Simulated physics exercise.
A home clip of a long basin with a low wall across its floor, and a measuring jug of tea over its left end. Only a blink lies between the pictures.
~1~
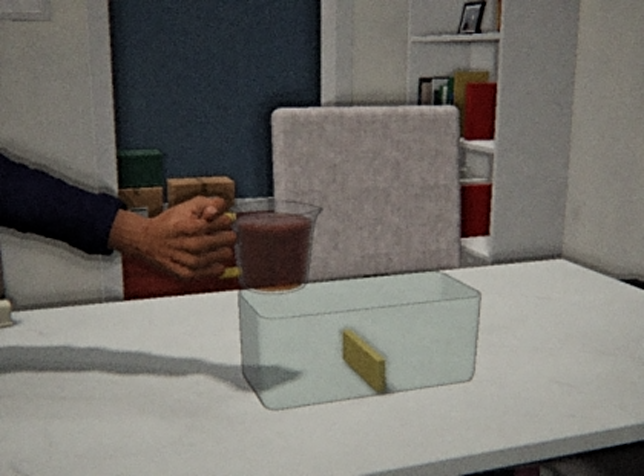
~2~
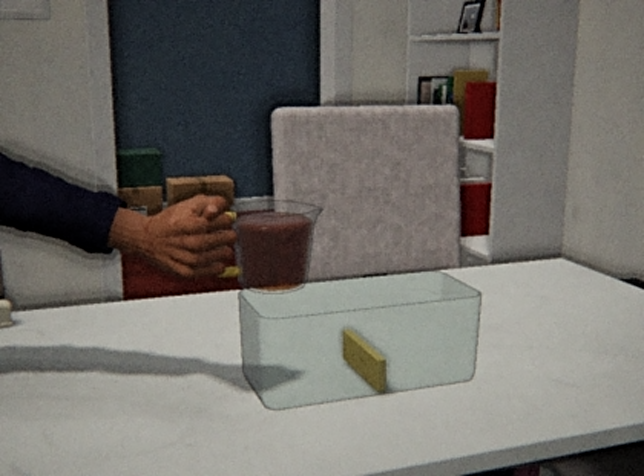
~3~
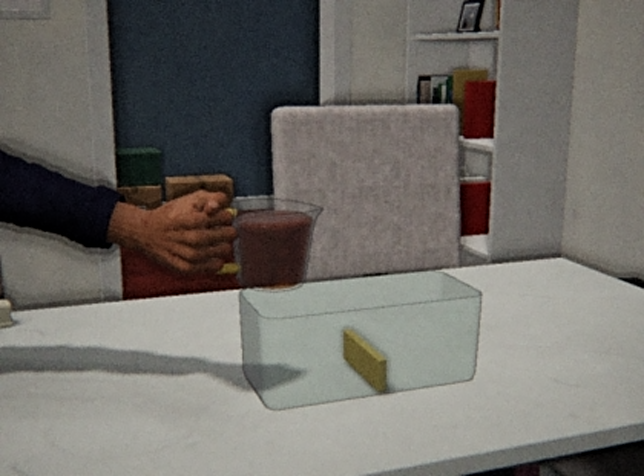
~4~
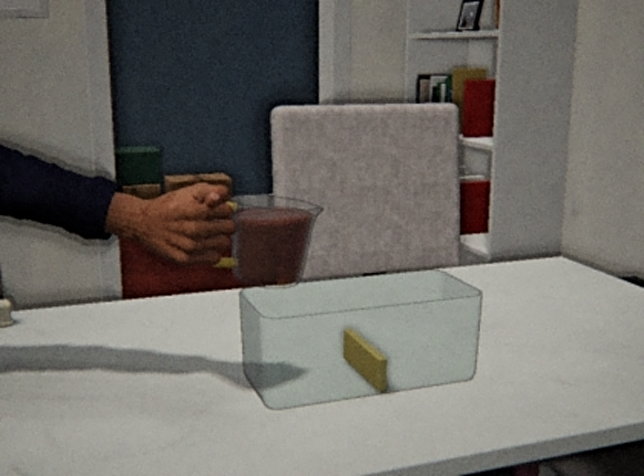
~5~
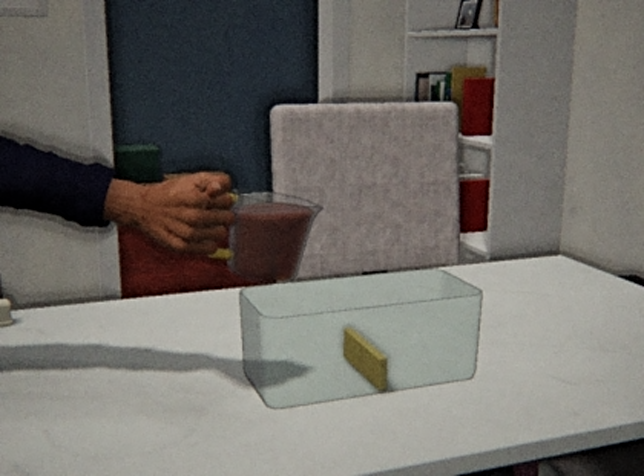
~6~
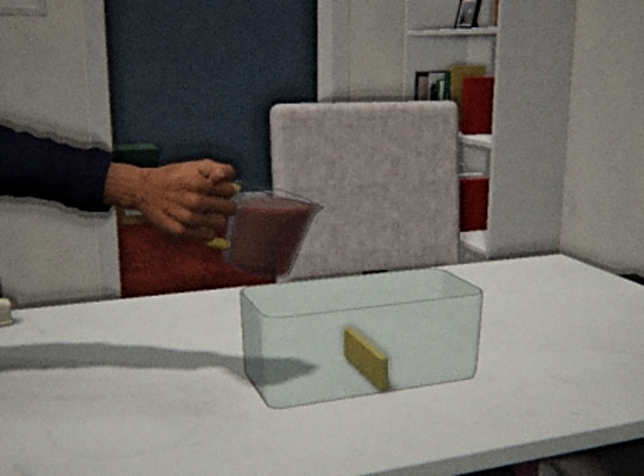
At a white table in a room with shelves and a chair, a hand held a clear jug of reddish-brown tea above the left end of a long see-through basin and slowly tilted it slightly rightward.
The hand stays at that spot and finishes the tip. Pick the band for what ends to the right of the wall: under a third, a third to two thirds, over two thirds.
The share right of the wall is over two thirds.
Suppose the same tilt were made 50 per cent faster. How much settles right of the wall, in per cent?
Roughly 85 in a hundred.
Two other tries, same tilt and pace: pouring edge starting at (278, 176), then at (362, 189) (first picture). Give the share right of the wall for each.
First some 45, then 65 per cent.
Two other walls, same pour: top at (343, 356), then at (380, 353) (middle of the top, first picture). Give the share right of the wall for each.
The first gives 90 %, the second 75 %.
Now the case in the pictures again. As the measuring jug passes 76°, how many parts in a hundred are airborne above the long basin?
It comes to 25 per cent or so.
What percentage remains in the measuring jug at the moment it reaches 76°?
Roughly 65 in a hundred.
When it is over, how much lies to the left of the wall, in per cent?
It comes to 5 per cent or so.
A moment on, the measuring jug is tipped on its side and 65 per cent is still to pour, 2 is left of the wall and 8 right of it.
Next, the measuring jug is tipped right over and 8 per cent is still to pour, 3 is left of the wall and 67 right of it.
Then the measuring jug is tipped right over and 0 per cent is still to pour, 5 is left of the wall and 94 right of it.
Later the measuring jug is tipped right over and 0 per cent is still to pour, 6 is left of the wall and 94 right of it.
Finally, 6 per cent lies left of the wall, 94 right of it and 1 outside.
